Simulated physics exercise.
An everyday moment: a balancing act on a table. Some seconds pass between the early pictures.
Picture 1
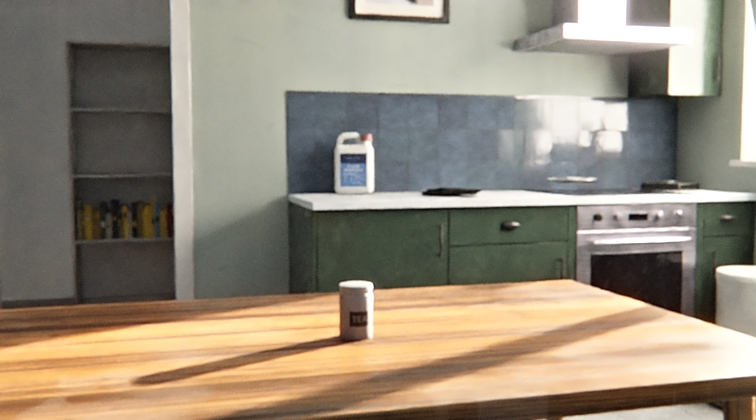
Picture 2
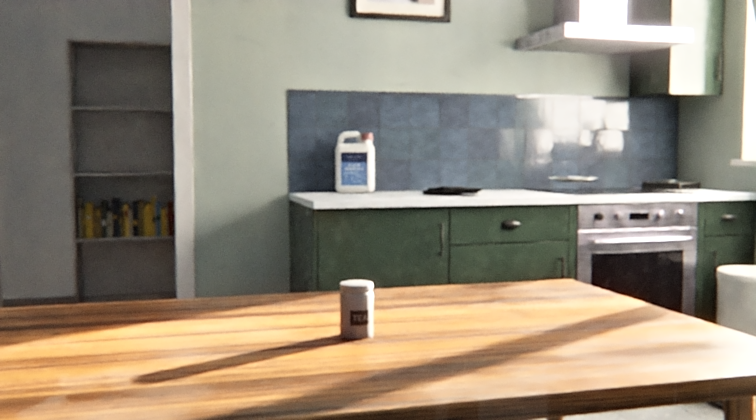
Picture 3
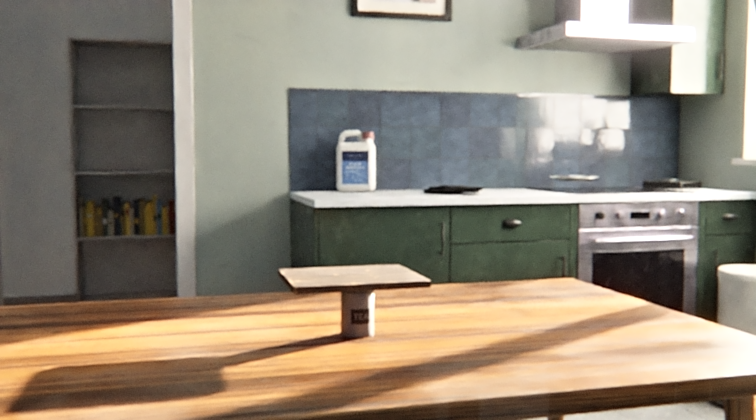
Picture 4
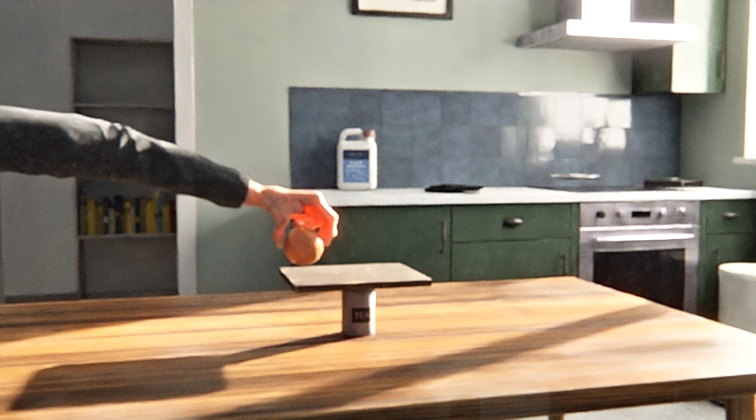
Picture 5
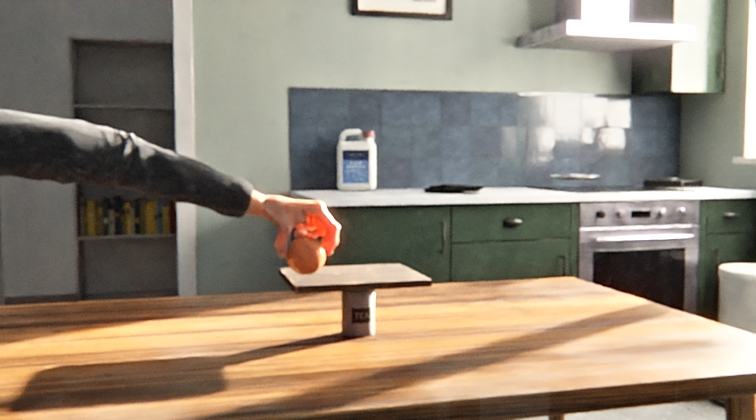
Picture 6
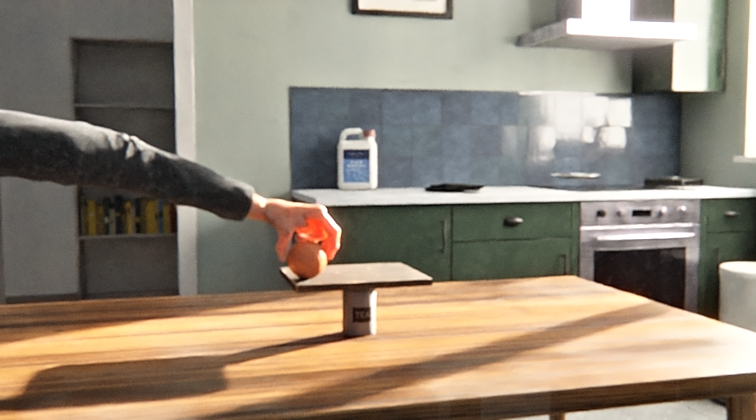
In the video, a small canister stands alone on a sunlit wooden kitchen table, then a flat board appears balanced across its top. A hand reaches in from the left and lowers an orange tomato onto the board's left side.
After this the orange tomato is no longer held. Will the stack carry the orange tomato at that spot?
The stack gives way.
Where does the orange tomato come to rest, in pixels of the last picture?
At about (262, 327).
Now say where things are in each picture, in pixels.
In the first picture, the last thing is not in view yet.
In the second picture, the last thing is not in view yet.
In the third picture, the last thing is not in view yet; black board (351, 278).
In the fourth picture, on its way; orange tomato (303, 246); black board (352, 277).
In the fifth picture, on its way; orange tomato (306, 255); black board (352, 277).
In the sixth picture, in place under the hand; orange tomato (307, 259); black board (353, 276).
Then, 0.40 s past the last view, orange tomato now fallen; black board rocked 40° from its first pose.
Then, 0.50 s past the last view, black board rocked 54° from its first pose.
Then, 0.90 s past the last view, black board rocked 41° from its first pose.
Finally, fallen, orange tomato; down or leaning hard in the stack, black board; grey jar still in place. Final places as the last picture's camera would see them, orange tomato near (262, 327). The stack loses its balance.
